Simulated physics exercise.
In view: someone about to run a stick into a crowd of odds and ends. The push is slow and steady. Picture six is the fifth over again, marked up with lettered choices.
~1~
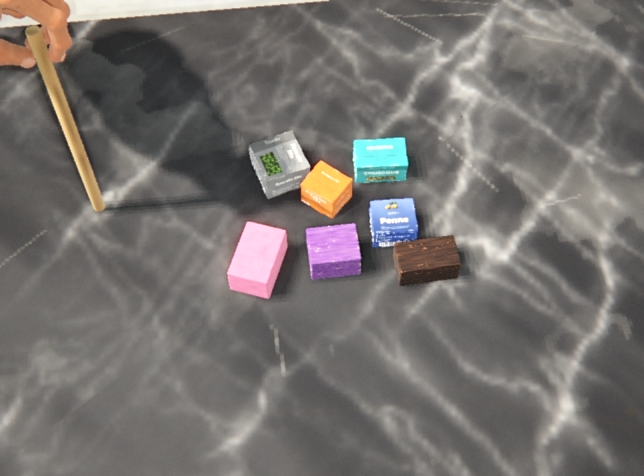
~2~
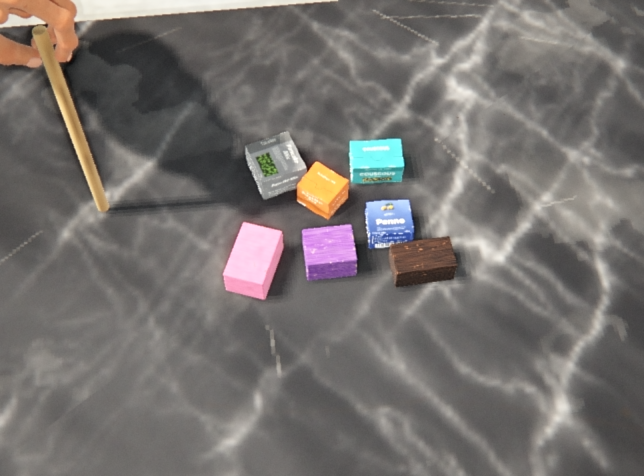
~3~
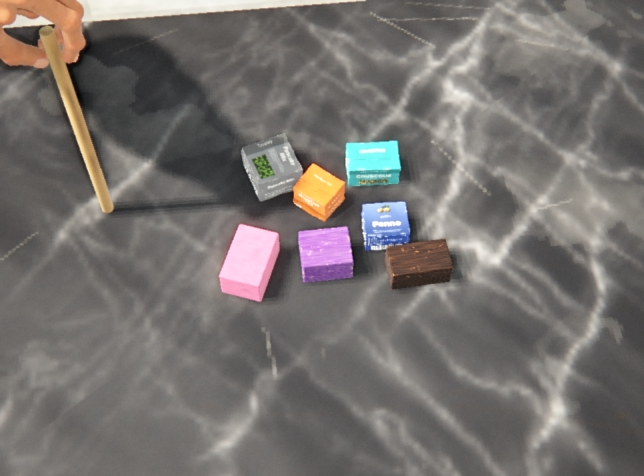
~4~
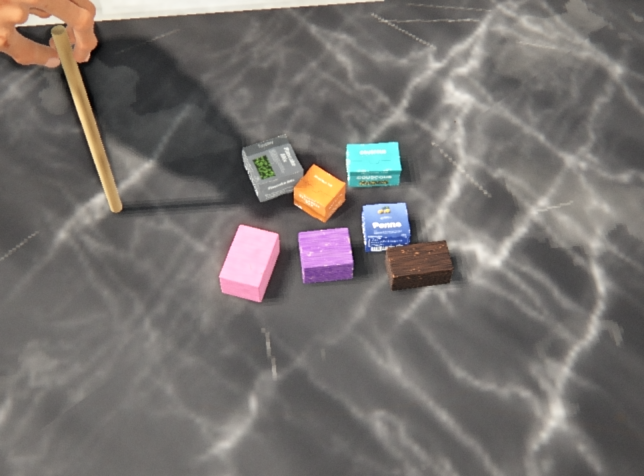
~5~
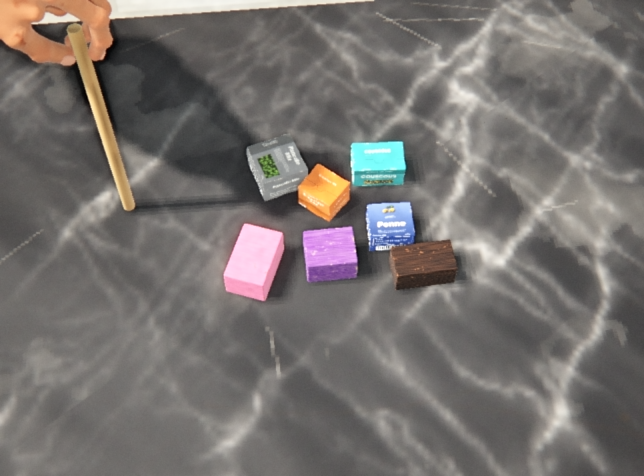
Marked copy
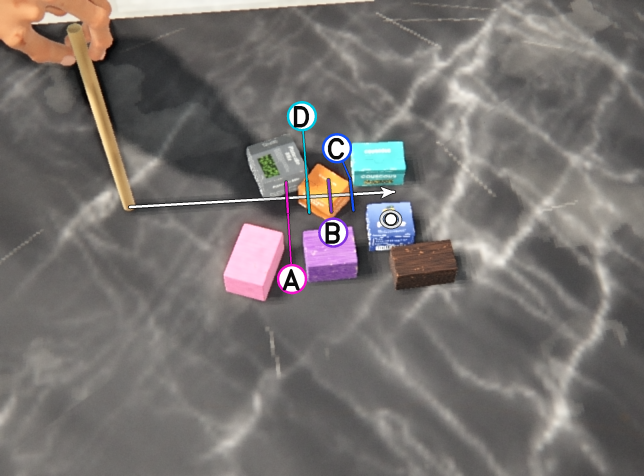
A hand moves a wooden stick slightly right, near a group of seven small blocks and boxes.
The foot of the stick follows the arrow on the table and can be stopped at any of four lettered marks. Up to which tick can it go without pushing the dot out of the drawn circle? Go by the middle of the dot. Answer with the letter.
Stop at B.
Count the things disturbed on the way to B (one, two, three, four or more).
Two.
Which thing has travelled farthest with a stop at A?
The grey packet has gone farthest.
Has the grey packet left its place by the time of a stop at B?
By then, yes.
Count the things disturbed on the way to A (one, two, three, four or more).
It has moved one.
On the marked copy, A at (287, 198); B at (330, 196); C at (352, 195); D at (308, 197); the arrow from (130, 207) to (394, 192); the white dot at (390, 219).
With B. Early on, foot of the stick (202, 204).
Further on, foot of the stick (274, 200); grey packet (285, 163).
At the end, foot of the stick (330, 197); orange packet (354, 198); grey packet (297, 161); the dot is still in its ring.
As for the rest, A keeps the dot in but is short; C shifts the dotted thing to (403, 235); D keeps the dot in but is short.
